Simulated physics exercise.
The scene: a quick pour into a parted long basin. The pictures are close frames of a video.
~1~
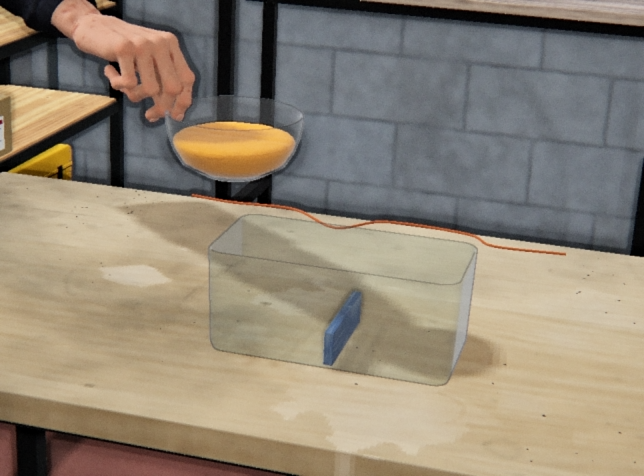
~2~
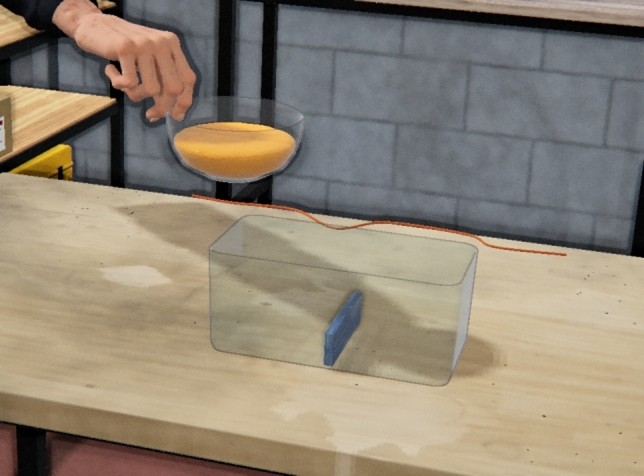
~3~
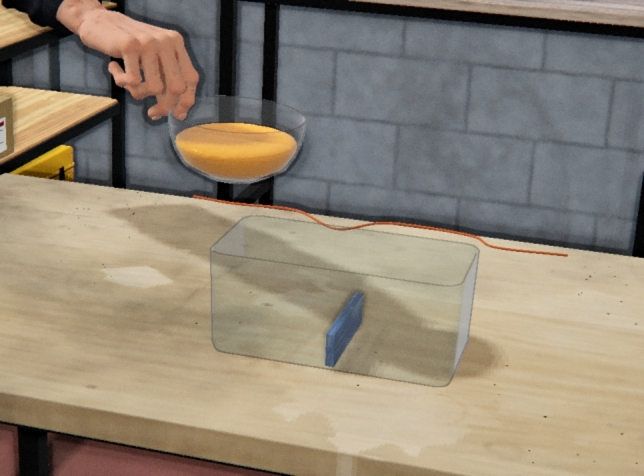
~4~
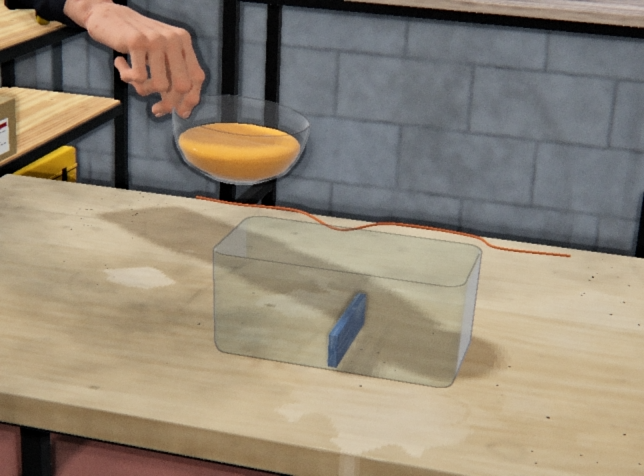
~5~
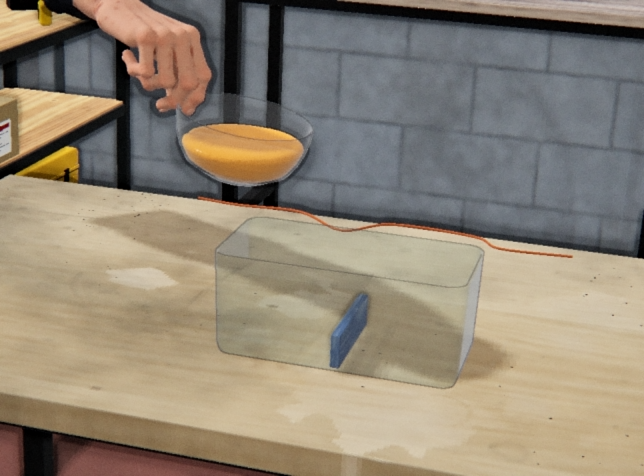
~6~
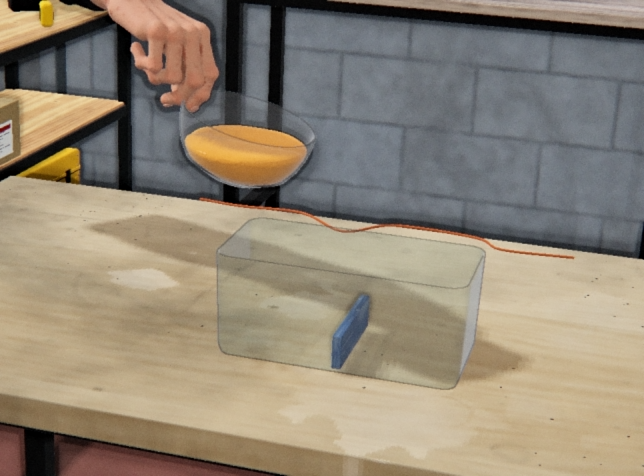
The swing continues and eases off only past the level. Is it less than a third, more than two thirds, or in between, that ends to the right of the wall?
The share right of the wall is under a third.
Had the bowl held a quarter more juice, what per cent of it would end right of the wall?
Near 30 %.
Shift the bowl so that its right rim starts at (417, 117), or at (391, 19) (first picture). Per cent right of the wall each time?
First some 80, then 80 per cent.
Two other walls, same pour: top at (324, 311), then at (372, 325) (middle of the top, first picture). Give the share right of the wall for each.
Near 50 % and 10 %.
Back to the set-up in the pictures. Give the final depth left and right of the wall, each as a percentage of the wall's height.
Left: 50 %. Right: 10 %.
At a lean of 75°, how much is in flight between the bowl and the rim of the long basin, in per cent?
Roughly 35 in a hundred.
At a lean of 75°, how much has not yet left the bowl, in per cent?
Close to 45 per cent.
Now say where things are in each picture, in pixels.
It leans 0°; its right rim is at (300, 122); the juice meets the walls at (178, 130) and (295, 144); the long basin's rim runs from (226, 232) to (469, 267); the wall's top is at (344, 313), in the first picture.
It leans 1°; its right rim is at (301, 123); the juice meets the walls at (179, 131) and (295, 145), in the second picture.
It leans 2°; its right rim is at (303, 126); the juice meets the walls at (181, 131) and (297, 147), in the third picture.
It leans 5°; its right rim is at (306, 130); the juice meets the walls at (184, 130) and (300, 148), in the fourth picture.
It leans 9°; its right rim is at (310, 136); the juice meets the walls at (188, 131) and (303, 150), in the fifth picture.
It leans 15°; its right rim is at (312, 144); the juice meets the walls at (191, 132) and (306, 152), in the sixth picture.
A moment on, the bowl is tipped on its side and 44 per cent is still to pour, 18 is left of the wall and 2 right of it.
Next, the bowl is tipped right over and 2 per cent is still to pour, 78 is left of the wall and 15 right of it.
Then the bowl is tipped right over and 0 per cent is still to pour, 84 is left of the wall and 15 right of it.
Later the bowl is tipped right over and 0 per cent is still to pour, 83 is left of the wall and 16 right of it.
In the end 83 per cent lies left of the wall, 16 right of it and 1 outside.
